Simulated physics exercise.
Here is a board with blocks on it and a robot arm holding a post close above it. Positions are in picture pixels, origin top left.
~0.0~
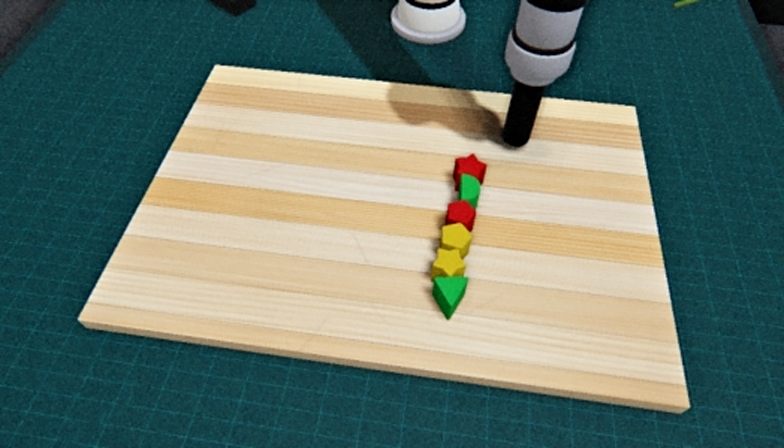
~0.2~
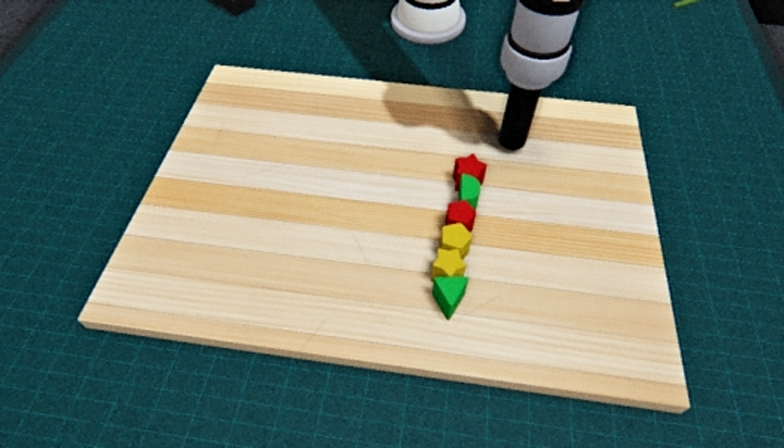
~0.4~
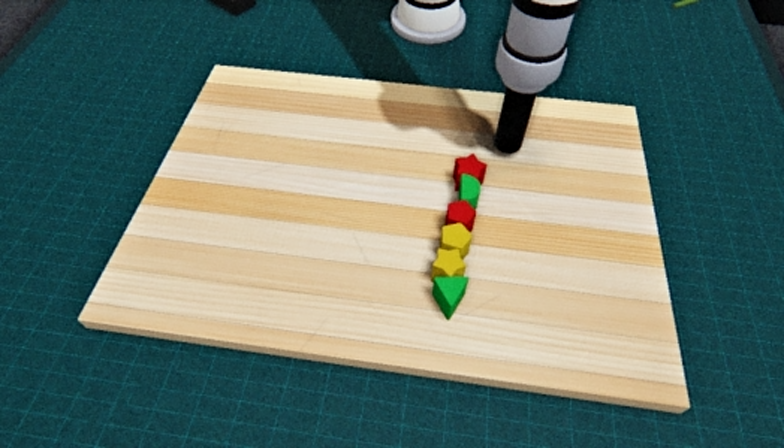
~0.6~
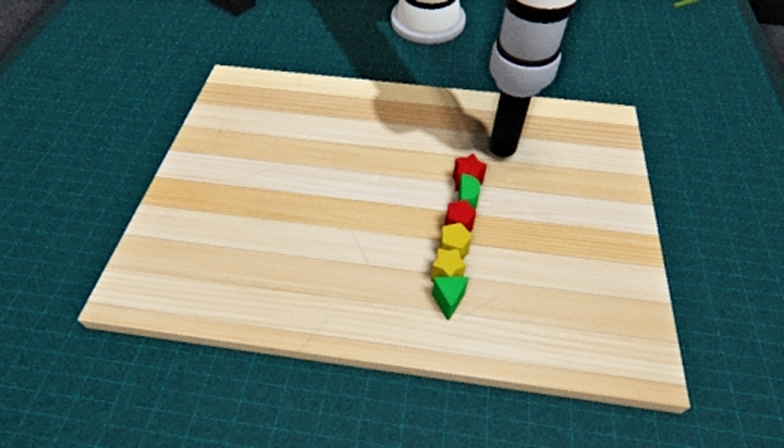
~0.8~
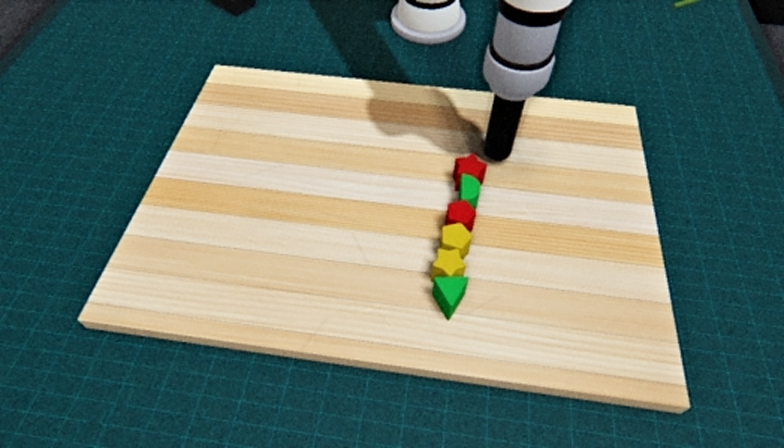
Black-tipped robot arm drifting slightly left and toward the viewer above a wooden board, beside an unmoving line of coloured blocks.
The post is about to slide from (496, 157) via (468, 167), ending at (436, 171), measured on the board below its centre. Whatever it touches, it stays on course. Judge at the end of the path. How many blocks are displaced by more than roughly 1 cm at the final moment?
Shifted over 1 cm: One.
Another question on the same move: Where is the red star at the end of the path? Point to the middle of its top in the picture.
My estimate: (447, 172).
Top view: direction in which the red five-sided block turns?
It makes a clockwise turn.
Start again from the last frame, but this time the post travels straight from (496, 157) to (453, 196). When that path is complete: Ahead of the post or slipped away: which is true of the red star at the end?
At the end of the path, the post is still pushing the red star ahead of it.
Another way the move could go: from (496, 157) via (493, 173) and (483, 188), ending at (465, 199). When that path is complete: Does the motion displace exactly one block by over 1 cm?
No, it doesn't check out.
The first path, step by step. Halfway along, post (468, 162); yellow five-sided block (455, 237); red five-sided block (462, 214), turned 15° clockwise; green D-shaped block (469, 190), turned 20° anticlockwise; red star (461, 169), turned 15° anticlockwise.
At the end, post (437, 166); yellow five-sided block (455, 237); red five-sided block (463, 214), turned 20° clockwise; green D-shaped block (469, 190), turned 30° anticlockwise; red star (447, 172), turned 65° anticlockwise.
